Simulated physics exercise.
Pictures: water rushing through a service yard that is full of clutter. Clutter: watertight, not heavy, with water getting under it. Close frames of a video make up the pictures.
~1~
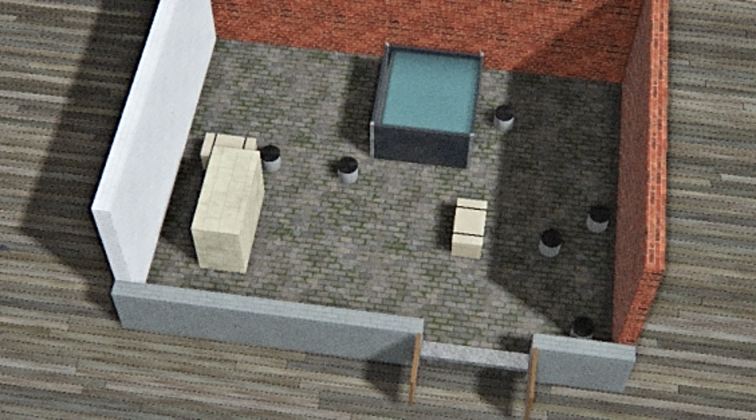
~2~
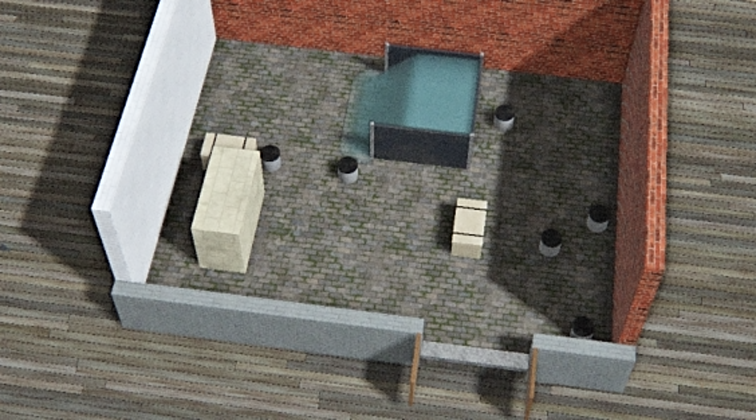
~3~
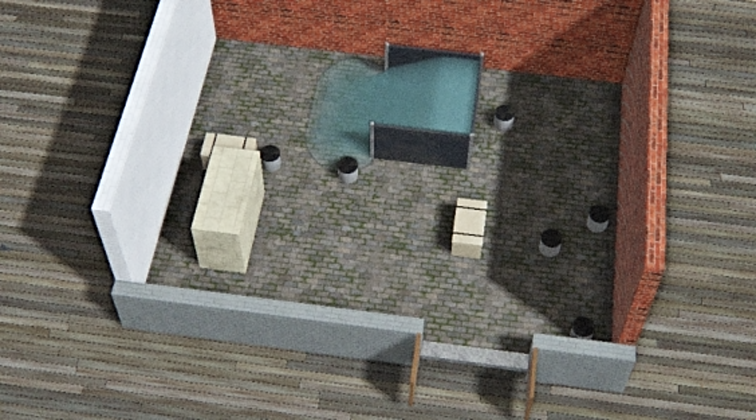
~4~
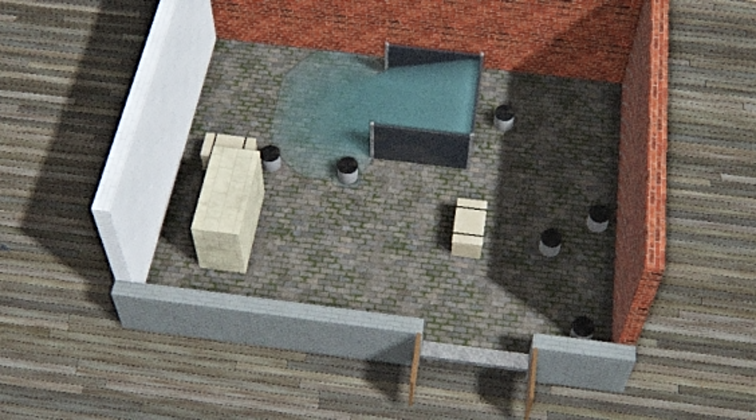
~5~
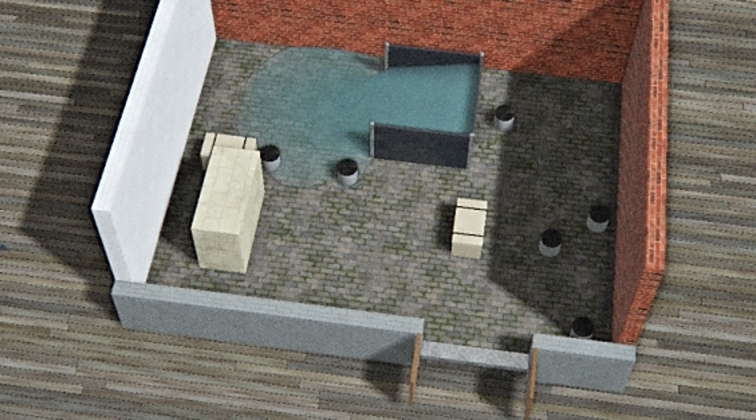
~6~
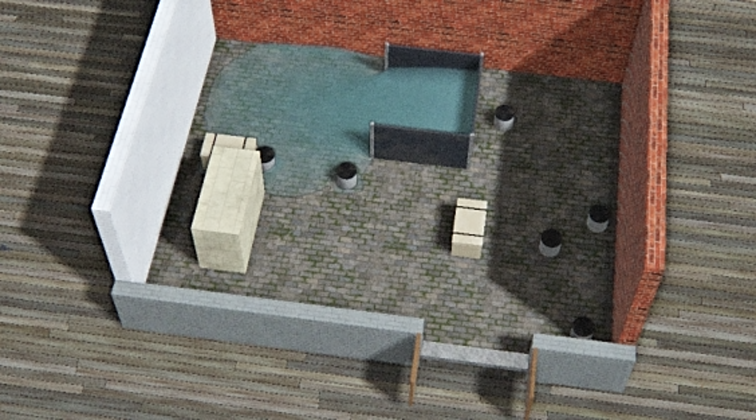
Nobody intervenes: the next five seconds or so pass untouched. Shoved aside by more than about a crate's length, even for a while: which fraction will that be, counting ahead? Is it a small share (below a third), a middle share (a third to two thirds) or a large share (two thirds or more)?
A middle share, a third to two thirds.
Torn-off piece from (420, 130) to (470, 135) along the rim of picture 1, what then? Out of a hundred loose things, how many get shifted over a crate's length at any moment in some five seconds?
I'd guess close to 50 percent.
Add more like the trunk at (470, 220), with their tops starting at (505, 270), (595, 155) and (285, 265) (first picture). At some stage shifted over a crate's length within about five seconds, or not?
Per listing: Largely stays, largely stays, cleared out.
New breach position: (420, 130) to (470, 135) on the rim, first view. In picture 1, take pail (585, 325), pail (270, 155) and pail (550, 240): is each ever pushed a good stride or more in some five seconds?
Travels that far, falls short, travels that far.
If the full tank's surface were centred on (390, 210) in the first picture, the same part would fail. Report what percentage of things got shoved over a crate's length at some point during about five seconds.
My answer would be about 40 in a hundred.
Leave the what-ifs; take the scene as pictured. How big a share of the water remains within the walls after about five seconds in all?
Near 100 per cent.
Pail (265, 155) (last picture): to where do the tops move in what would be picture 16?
Roughly at pixel (238, 159).
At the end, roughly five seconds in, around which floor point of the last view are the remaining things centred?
Around (484, 242).
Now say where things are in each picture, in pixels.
In the first frame, a pail at (348, 165) rests on the ground; a pail at (270, 153) rests on the ground; 0 of 8 have shifted.
In the second frame, a pail at (348, 165) rests on the ground; a pail at (270, 153), on the bottom; 0 of 8 have shifted.
In the third frame, a pail at (348, 165), on the bottom; a pail at (270, 153), on the bottom; 0 of 8 have shifted.
In the fourth frame, a pail at (348, 165) rests on the ground; a pail at (270, 153), on the bottom; 0 of 8 have shifted.
In the fifth frame, a pail at (348, 167), on the bottom, close to its start; a pail at (270, 153) rests on the ground; 0 of 8 have shifted.
In the sixth frame, a pail at (347, 170) rests on the ground, close to its start; a pail at (264, 154) floats, close to its start; 2 of 8 have shifted.
A moment on, 0 of 8 are well off their spots; 1 afloat.
Next, 2 of 8 are well off their spots; 2 afloat.
Later, 2 of 8 are well off their spots; 2 afloat.
In the end, 3 of 8 are well off their spots, and 3 have been at some point; 2 afloat.
